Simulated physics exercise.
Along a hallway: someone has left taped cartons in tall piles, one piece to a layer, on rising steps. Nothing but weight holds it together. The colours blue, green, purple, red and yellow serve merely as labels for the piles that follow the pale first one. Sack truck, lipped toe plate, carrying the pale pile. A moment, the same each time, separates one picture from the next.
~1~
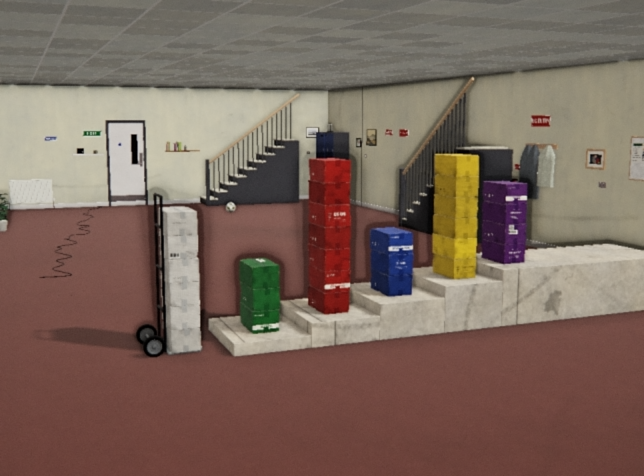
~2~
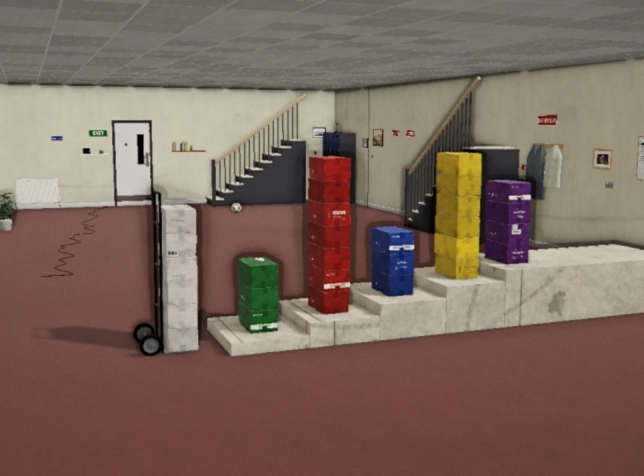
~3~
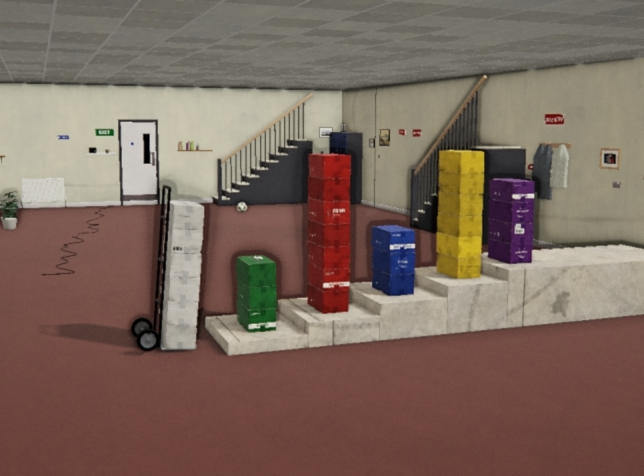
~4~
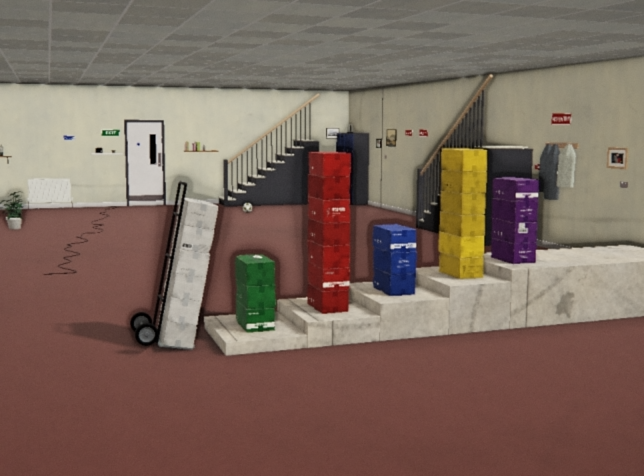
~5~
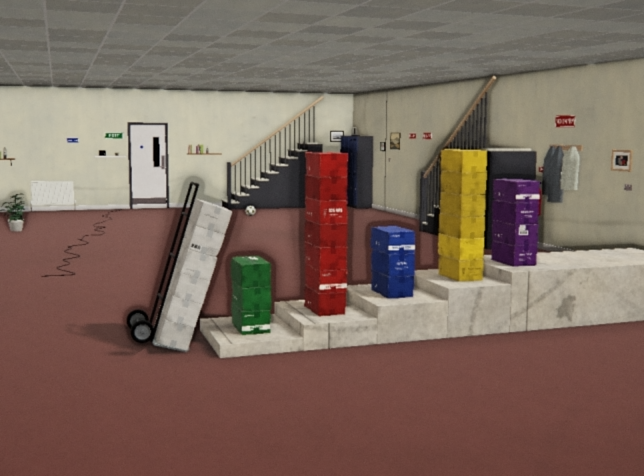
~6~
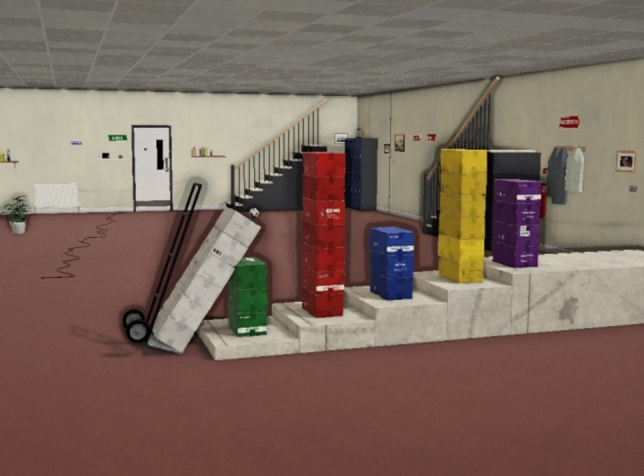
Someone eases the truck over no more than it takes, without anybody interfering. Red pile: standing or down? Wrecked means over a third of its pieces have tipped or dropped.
Standing.
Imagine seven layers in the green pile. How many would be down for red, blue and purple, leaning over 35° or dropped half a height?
The numbers come out as red 7, blue 2 and purple 2.
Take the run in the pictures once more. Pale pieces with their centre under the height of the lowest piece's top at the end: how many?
The number works out at 1.
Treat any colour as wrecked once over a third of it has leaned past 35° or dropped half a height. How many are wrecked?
Going colour by colour, I get 0.
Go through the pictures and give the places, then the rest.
In the first frame (places mark the middle of the side facing us; the camera moves round a little), truck frame (162, 228) level; top red carton (338, 172); top blue carton (401, 244); the rest undisturbed.
The second frame shows truck frame (160, 226) rocked barely; top red carton (338, 170).
The third frame shows truck frame (167, 220) rocked barely, top of the pale pile leaning barely; top red carton (337, 167); the rest undisturbed.
The fourth frame shows truck frame (180, 216) rocked a little, top of the pale pile leaning a little; top red carton (337, 165); the rest undisturbed.
The fifth frame shows truck frame (188, 216) rocked clearly, top of the pale pile leaning clearly; top red carton (334, 165); the rest undisturbed.
The sixth frame shows truck frame (190, 217) rocked clearly, top of the pale pile leaning well over; top red carton (331, 165); top yellow carton (475, 161); the rest undisturbed.
Soon after the last picture, 6 of the pale pile down; none of the 7 red cartons down (0 of 23 in all colours); top red carton unmoved; top green carton shifted a little.
A little later, 6 of the pale pile down; none of the 7 red cartons down (0 of 23 in all colours); top red carton unmoved; top green carton shifted half its height.
Later still, 6 of the pale pile down; none of the 7 red cartons down (0 of 23 in all colours); top red carton unmoved; top green carton leaning a little.
At rest, 6 of the pale pile down; none of the 7 red cartons down (0 of 23 in all colours); top red carton shifted a little; top green carton leaning a little. As the last picture would show them, middles, top red carton near (326, 164), top green carton near (267, 272).
